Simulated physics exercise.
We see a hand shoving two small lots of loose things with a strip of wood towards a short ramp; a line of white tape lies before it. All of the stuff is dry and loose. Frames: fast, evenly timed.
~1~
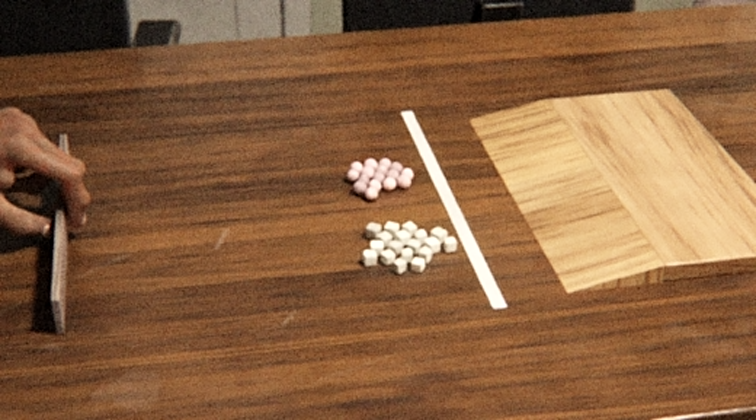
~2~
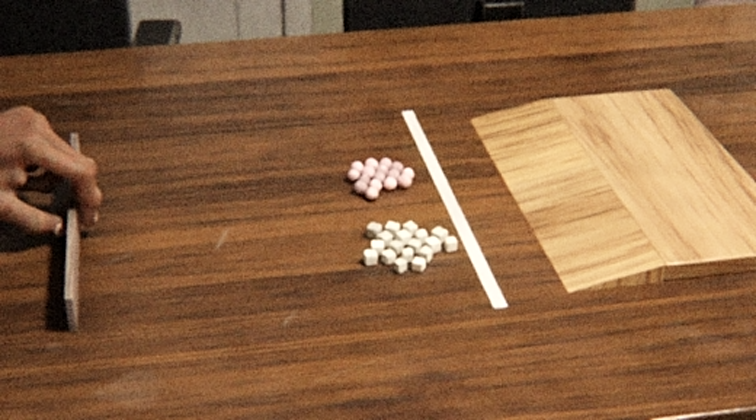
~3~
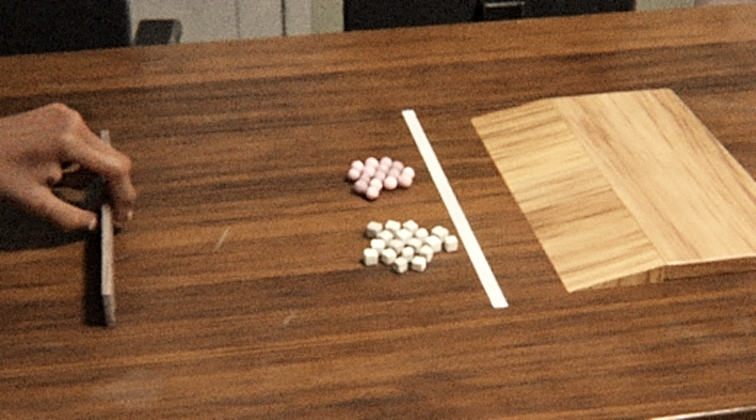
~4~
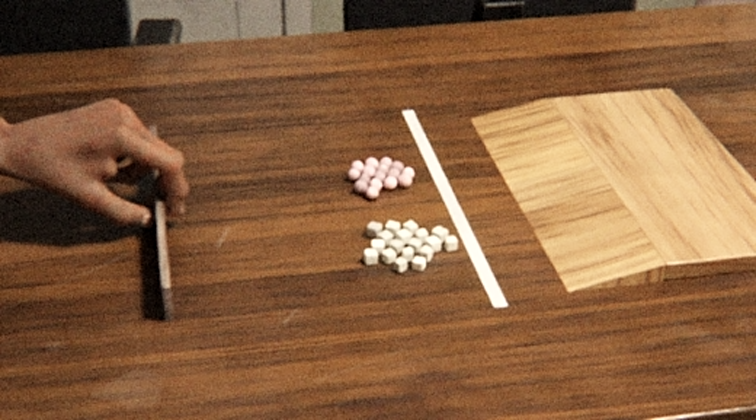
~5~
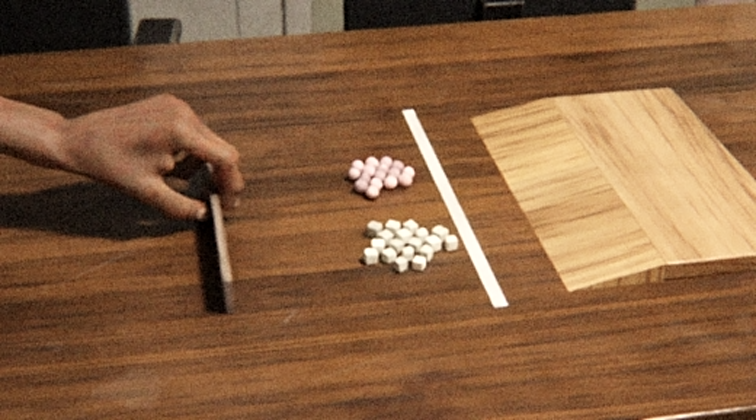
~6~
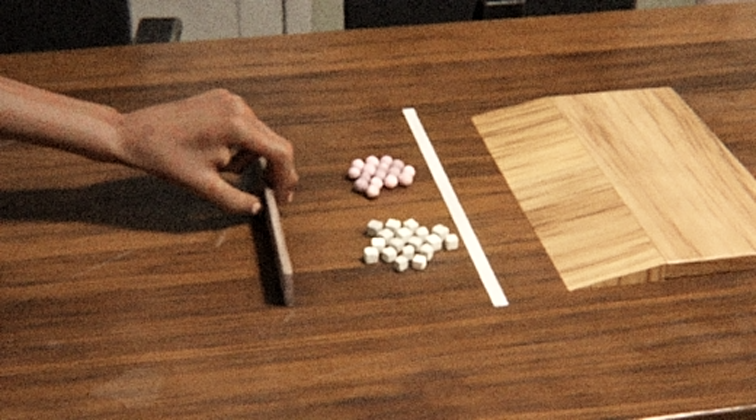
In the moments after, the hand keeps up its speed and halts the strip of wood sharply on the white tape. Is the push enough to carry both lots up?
My prediction: Most likely the front handful cannot climb over at all. Most likely the back handful manages to climb over at least partly.
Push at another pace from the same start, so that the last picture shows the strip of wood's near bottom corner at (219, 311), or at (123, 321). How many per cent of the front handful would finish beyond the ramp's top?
About 0 % the first time, about 0 % the second.
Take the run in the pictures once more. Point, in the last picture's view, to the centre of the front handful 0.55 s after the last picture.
It should be centred around (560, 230).
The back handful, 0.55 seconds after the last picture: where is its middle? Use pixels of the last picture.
Its centre lies close to (621, 126) in the last picture.
Then, 0.12 s later than the last frame, strip of wood still moving, near (377, 176); front handful every one short of the ramp; back handful every one short of the ramp.
Then, 0.27 s later than the last frame, strip of wood stopped at the white tape; front handful roughly a third on the ramp, roughly two thirds short of the ramp; back handful roughly half on the ramp, roughly half short of the ramp.
Then, 0.55 s later than the last frame, strip of wood stopped at the white tape; front handful the larger part on the ramp, roughly a quarter short of the ramp; back handful every one past the top.
When it is over, strip of wood stopped at the white tape; front handful not one past the top, the larger part on the ramp, roughly a quarter short of the ramp; back handful every one past the top.
